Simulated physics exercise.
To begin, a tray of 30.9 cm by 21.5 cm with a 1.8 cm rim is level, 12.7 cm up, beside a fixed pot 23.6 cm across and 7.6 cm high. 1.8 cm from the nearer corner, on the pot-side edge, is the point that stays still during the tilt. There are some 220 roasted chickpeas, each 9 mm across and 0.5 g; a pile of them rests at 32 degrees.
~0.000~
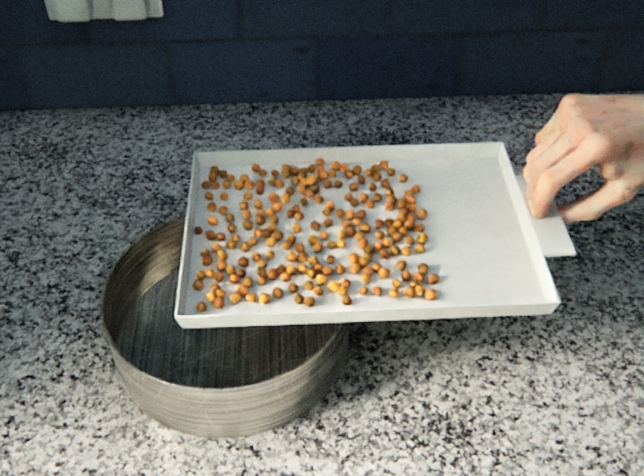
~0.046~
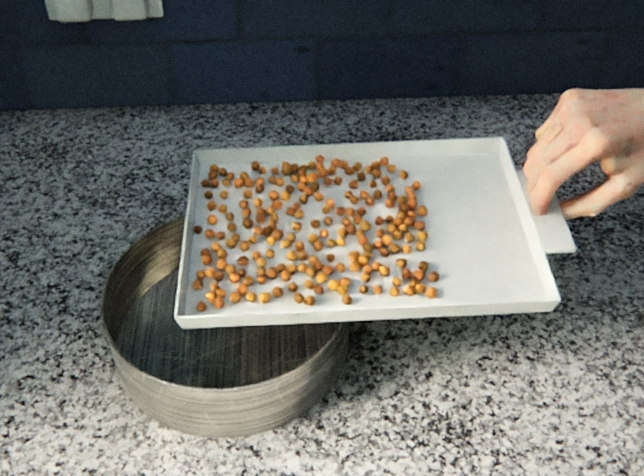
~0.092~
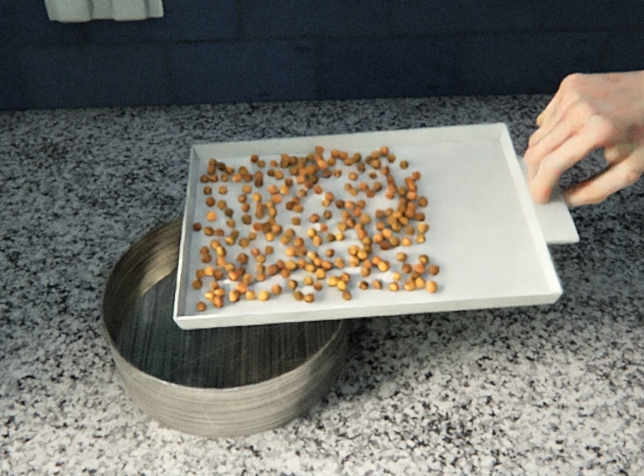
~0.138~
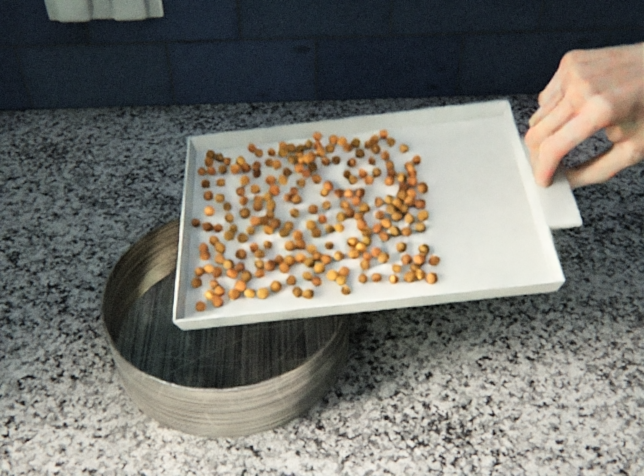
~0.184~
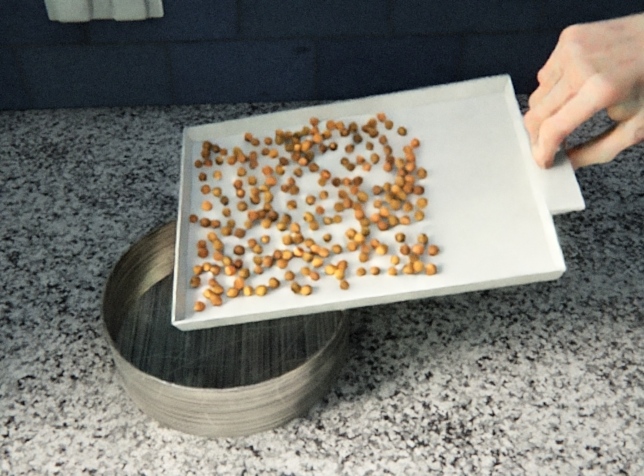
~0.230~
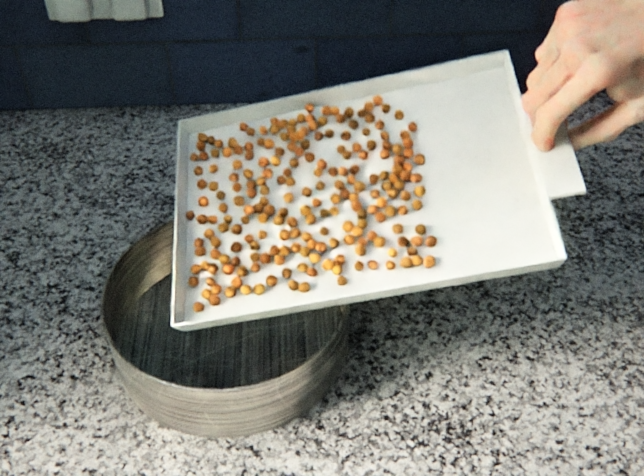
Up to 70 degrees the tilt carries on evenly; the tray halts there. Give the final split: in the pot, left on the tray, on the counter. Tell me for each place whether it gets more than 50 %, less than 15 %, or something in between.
Pot: Little; left on the tray: More than half; counter: A moderate amount.
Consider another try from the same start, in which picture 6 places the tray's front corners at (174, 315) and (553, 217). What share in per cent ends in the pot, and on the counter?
Final per cent - pot 10, counter 5.
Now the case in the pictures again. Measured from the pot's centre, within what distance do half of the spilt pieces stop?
Some 22 centimetres.
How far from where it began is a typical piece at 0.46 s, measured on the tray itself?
Roughly 4 cm.
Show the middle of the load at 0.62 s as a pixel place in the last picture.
The load's centre is near (205, 252) at that time.
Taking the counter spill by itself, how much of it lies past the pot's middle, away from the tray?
That comes to roughly 100 percent.
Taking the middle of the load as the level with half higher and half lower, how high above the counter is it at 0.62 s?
Around 20 cm up.
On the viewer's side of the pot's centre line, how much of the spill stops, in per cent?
100 %.
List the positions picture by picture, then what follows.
In the first picture, tray tilt 0 degrees, front corners at (180, 313) and (555, 299); middle of the pieces at (315, 226); pot at (227, 288).
In the second picture, tray tilt 1 degrees, front corners at (180, 314) and (555, 296); middle of the pieces at (315, 224).
In the third picture, tray tilt 4 degrees, front corners at (179, 315) and (557, 289), lowest corner left front; middle of the pieces at (315, 218).
In the fourth picture, tray tilt 9 degrees, front corners at (178, 317) and (559, 277), lowest corner left front; middle of the pieces at (313, 209).
In the fifth picture, tray tilt 14 degrees, front corners at (177, 319) and (560, 265), lowest corner left front; middle of the pieces at (311, 200).
In the sixth picture, tray tilt 19 degrees, front corners at (176, 321) and (560, 254), lowest corner left front; middle of the pieces at (307, 192); pot at (227, 288). Its pace works out near 110 degrees a second.
After 0.46 s, tilt 45 degrees; the tray holds 100 %, the pot 0 %.
After 0.62 s, tilt 63 degrees; the tray holds 100 %, the pot 0 %.
After 0.89 s, tilt 70 degrees; the tray holds 80 %, the pot 0 %.
By 1.6 s all is still; pot 5 %, tray 75 %, counter 25 %.
